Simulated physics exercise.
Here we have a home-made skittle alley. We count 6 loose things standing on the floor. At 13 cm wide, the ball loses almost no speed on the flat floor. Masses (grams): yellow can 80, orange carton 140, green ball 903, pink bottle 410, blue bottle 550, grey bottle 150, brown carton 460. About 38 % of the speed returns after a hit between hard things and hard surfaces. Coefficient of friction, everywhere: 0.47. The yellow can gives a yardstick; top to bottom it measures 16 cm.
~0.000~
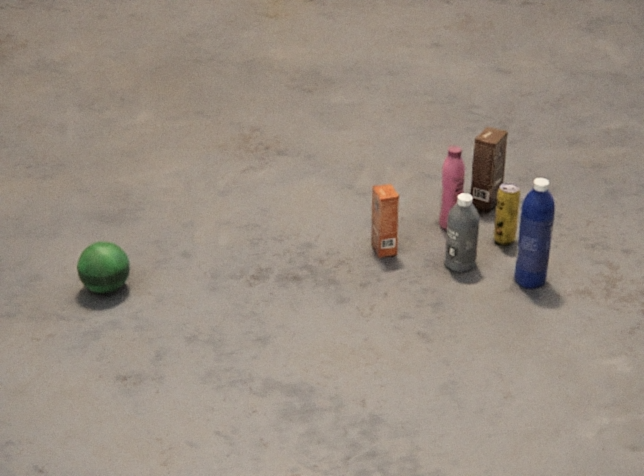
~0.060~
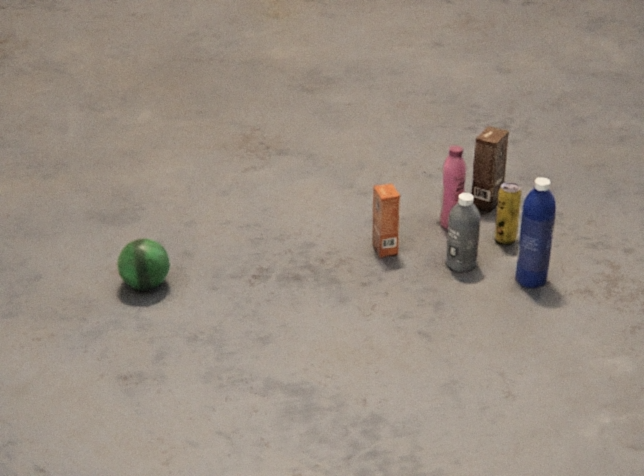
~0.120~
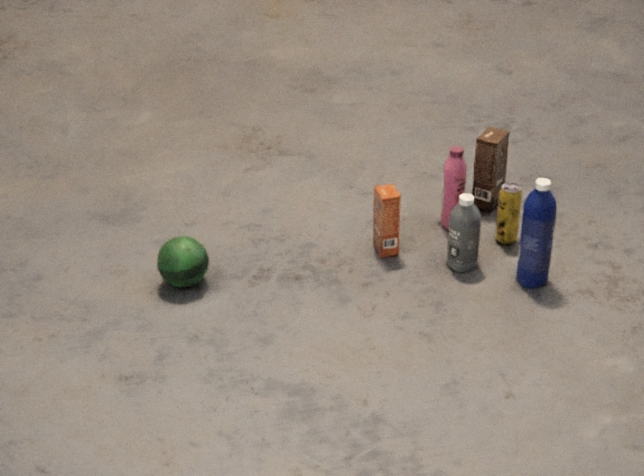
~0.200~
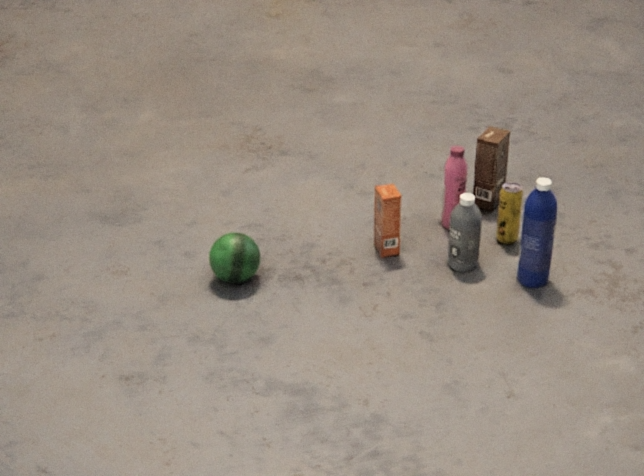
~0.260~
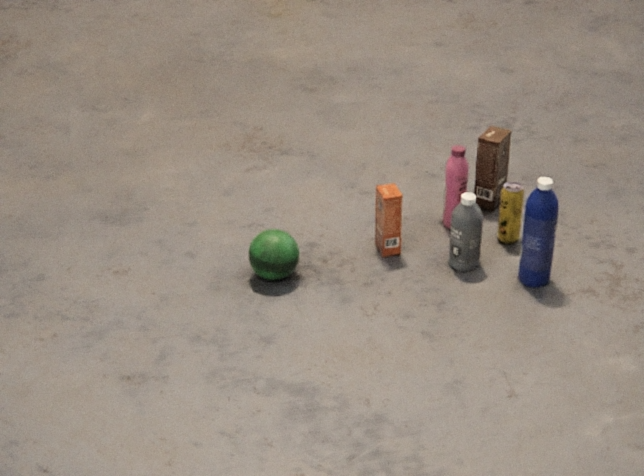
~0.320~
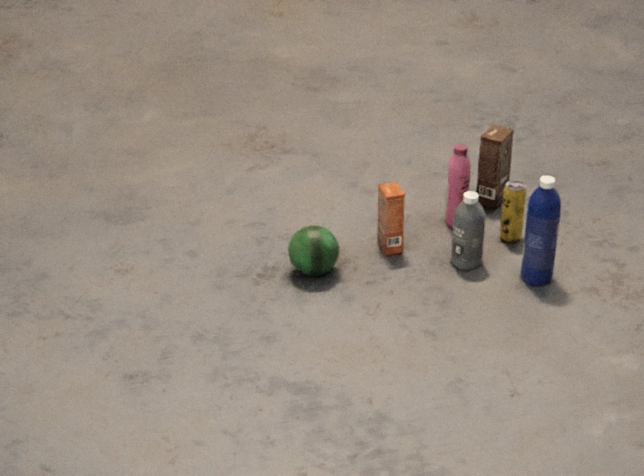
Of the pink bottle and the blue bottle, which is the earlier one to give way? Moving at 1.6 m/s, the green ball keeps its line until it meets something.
It is the second of the two.
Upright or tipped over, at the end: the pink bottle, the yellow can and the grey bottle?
Here's how it ends: The pink bottle never goes down, the yellow can never goes down, and the grey bottle comes down.
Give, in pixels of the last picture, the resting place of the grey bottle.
About (624, 228).
Around 0.62 s, ball 90 cm along; green ball near (470, 248); orange carton at 62° to upright; grey bottle at 14° to upright.
Around 1.02 s, ball 109 cm along; green ball near (542, 239); blue bottle at 39° to upright near (600, 243); orange carton on its side; grey bottle on its side.
Finally (4.0 s), on their side or leaning hard on the floor, orange carton, blue bottle and grey bottle; the other 3 still in place (within 8 cm). Final places as that camera would see them, pink bottle near (459, 186), blue bottle near (636, 282). Pink bottle was never lost; blue bottle went at 1.00 s.
